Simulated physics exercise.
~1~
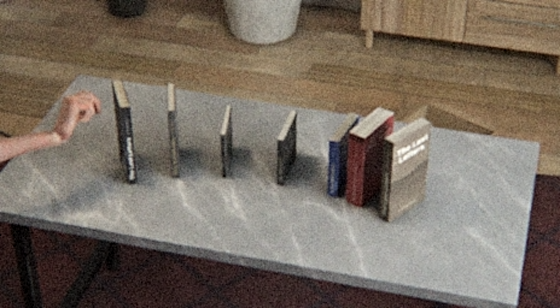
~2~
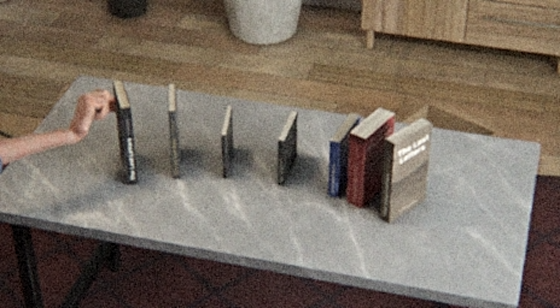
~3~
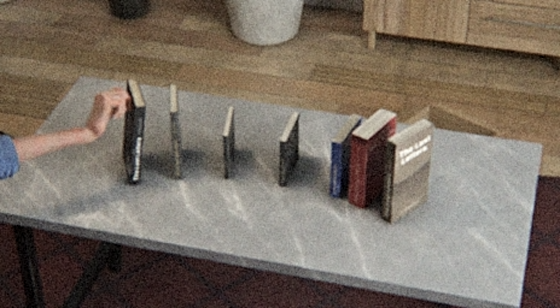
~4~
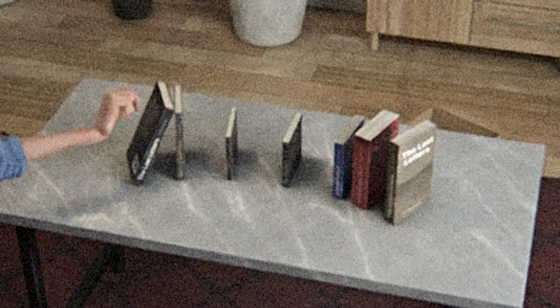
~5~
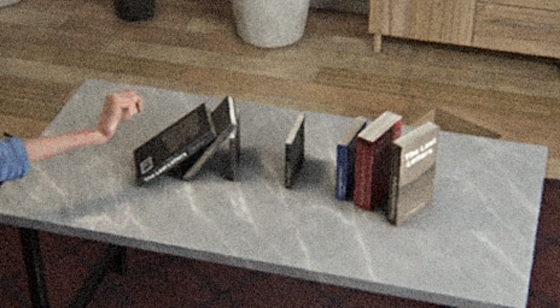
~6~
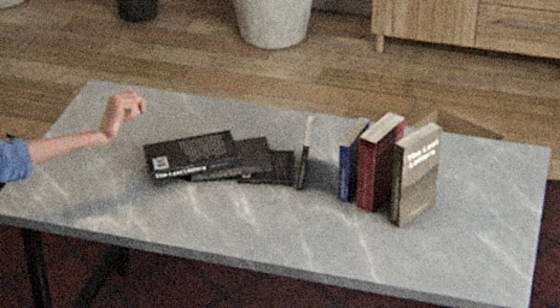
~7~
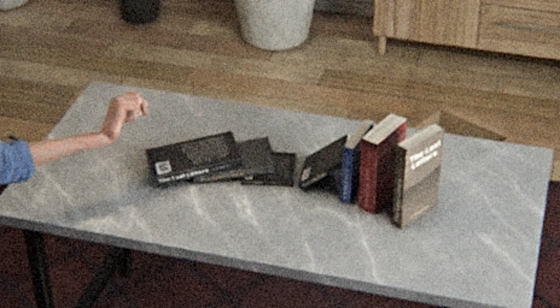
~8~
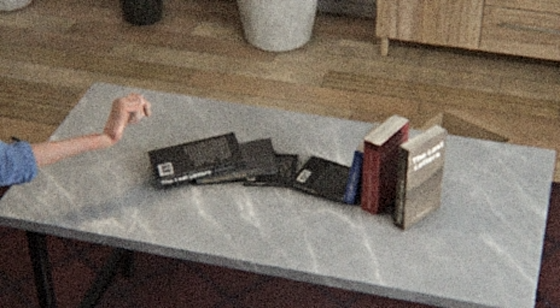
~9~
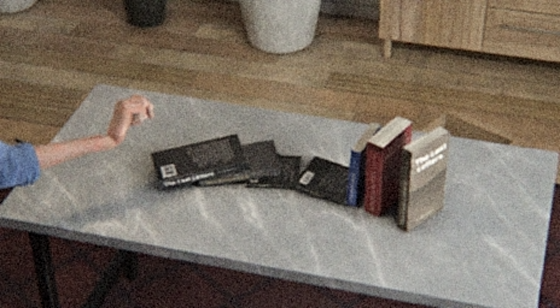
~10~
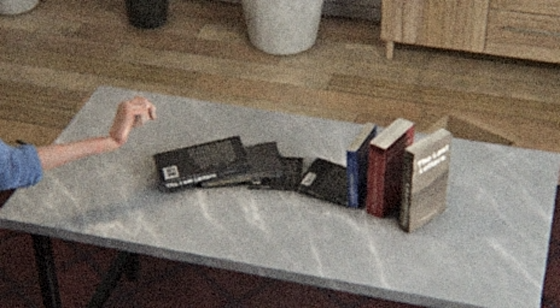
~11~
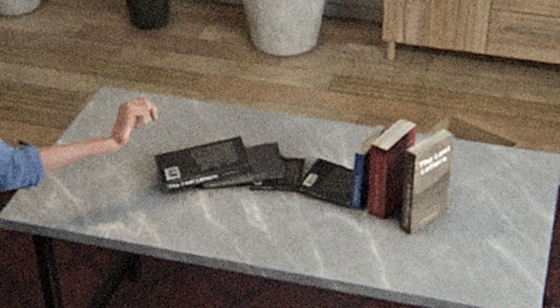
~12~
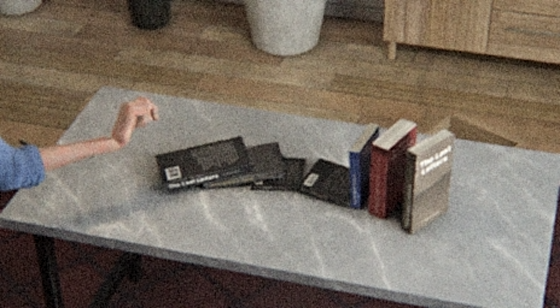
Seven hardback books of different sizes stand on end in a curving row across a grey marbled table, seen from above in a living room with a wooden floor, a pale plant pot and a wooden cabinet behind. Four dark books lead from the left to a blue one, a red one and a greyish-brown one. A hand reaches in from the left and pushes the first book, which tips right into the next. The dark books topple in turn, and the fourth drops against the foot of the blue book. The blue, red and brown books stay standing, while the hand hovers at the left.
